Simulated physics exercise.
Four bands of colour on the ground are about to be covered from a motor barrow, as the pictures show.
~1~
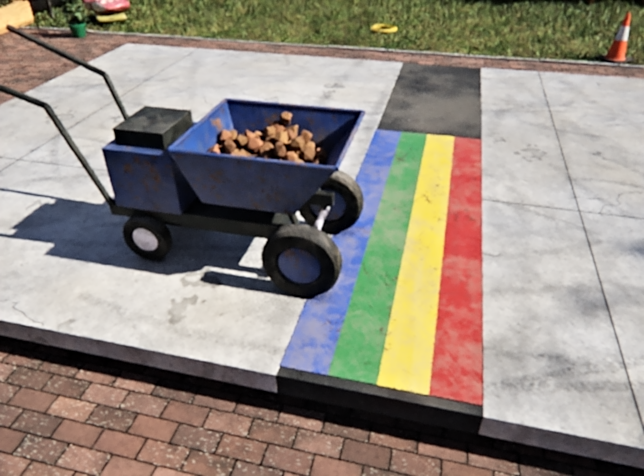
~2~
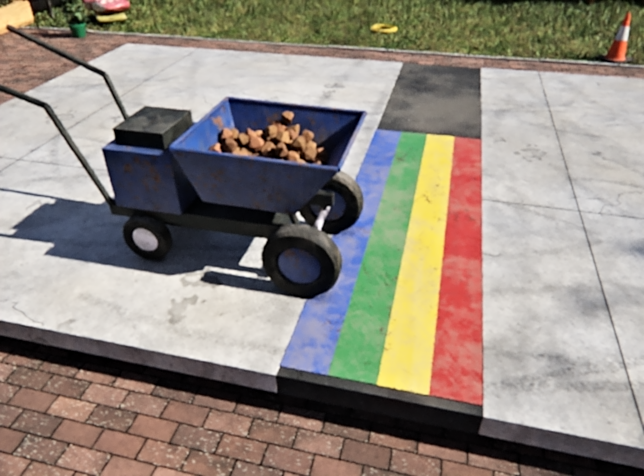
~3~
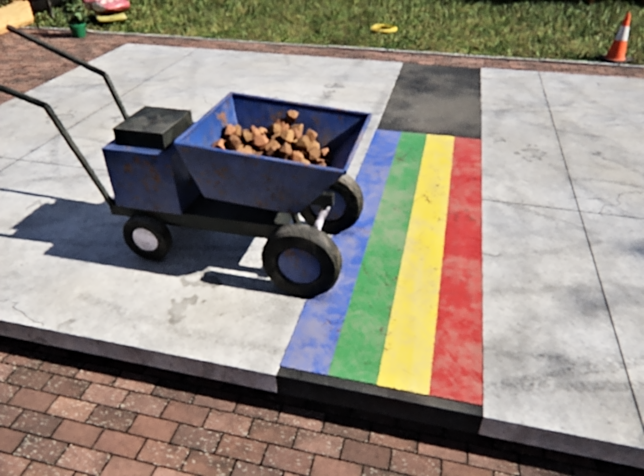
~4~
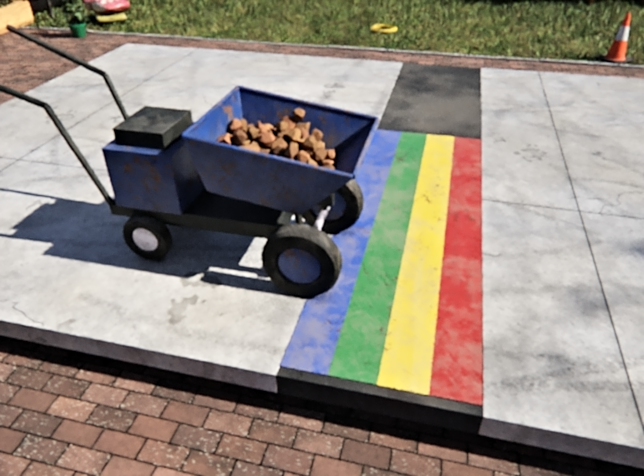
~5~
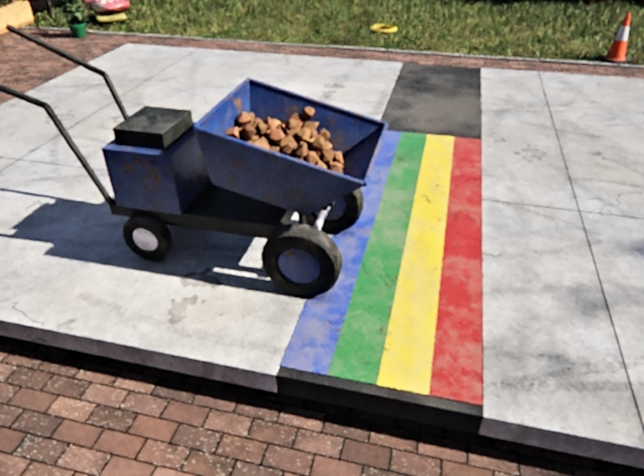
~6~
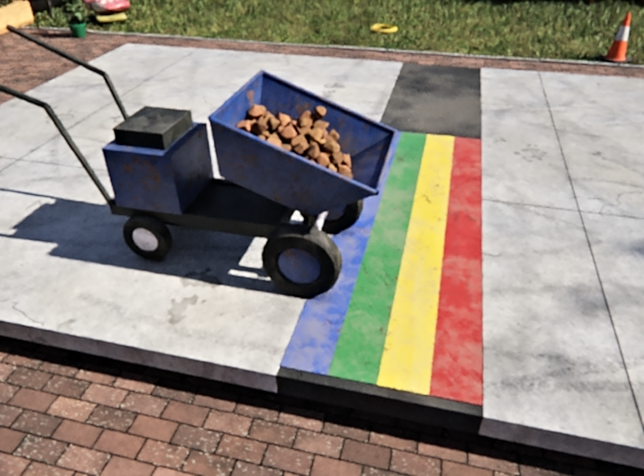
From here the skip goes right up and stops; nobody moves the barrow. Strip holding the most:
Red strip.
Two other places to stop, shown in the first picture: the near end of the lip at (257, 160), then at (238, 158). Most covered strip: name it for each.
For the first spot it is green, for the second the green strip.
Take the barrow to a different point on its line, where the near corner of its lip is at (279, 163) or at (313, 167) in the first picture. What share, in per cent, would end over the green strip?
30 % and 0 %.
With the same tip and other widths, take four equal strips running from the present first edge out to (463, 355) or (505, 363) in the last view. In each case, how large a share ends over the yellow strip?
I'd put it at some 10 % for the first and some 30 % for the second.
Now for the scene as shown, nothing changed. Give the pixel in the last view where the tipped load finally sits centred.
Roughly at pixel (462, 277).
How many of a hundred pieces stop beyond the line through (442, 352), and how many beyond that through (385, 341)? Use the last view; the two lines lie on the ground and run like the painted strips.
That's 60 in a hundred for the first and 90 in a hundred for the second.
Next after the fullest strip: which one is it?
It's the yellow one next.
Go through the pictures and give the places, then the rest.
In the first picture, lip of the skip at (336, 169), level; top of the load at (268, 151), clay clods; blue strip at (319, 325); green strip at (364, 333); yellow strip at (410, 341); red strip at (458, 349).
In the second picture, lip of the skip at (338, 170), level; top of the load at (269, 150).
In the third picture, lip of the skip at (344, 173), tipped barely; top of the load at (273, 148).
In the fourth picture, lip of the skip at (353, 177), tipped a little; top of the load at (265, 142).
In the fifth picture, lip of the skip at (364, 184), tipped a little; top of the load at (273, 138).
In the sixth picture, lip of the skip at (376, 193), tipped clearly; top of the load at (273, 124); blue strip at (319, 325); green strip at (364, 333); yellow strip at (410, 341); red strip at (458, 349).
Soon, skip tipped steeply; all in the skip.
A while on, skip tipped right over; most in the skip; a stray few over the yellow strip; a small part over the red strip.
Towards the end, skip tipped right over; about a quarter in the skip; a small part over the yellow strip; about a third over the red strip; about a quarter off the paint.
Finally, skip tipped right over; a small part in the skip; none over the blue strip; none over the green strip; about a quarter over the yellow strip; about a third over the red strip; about a quarter off the paint.
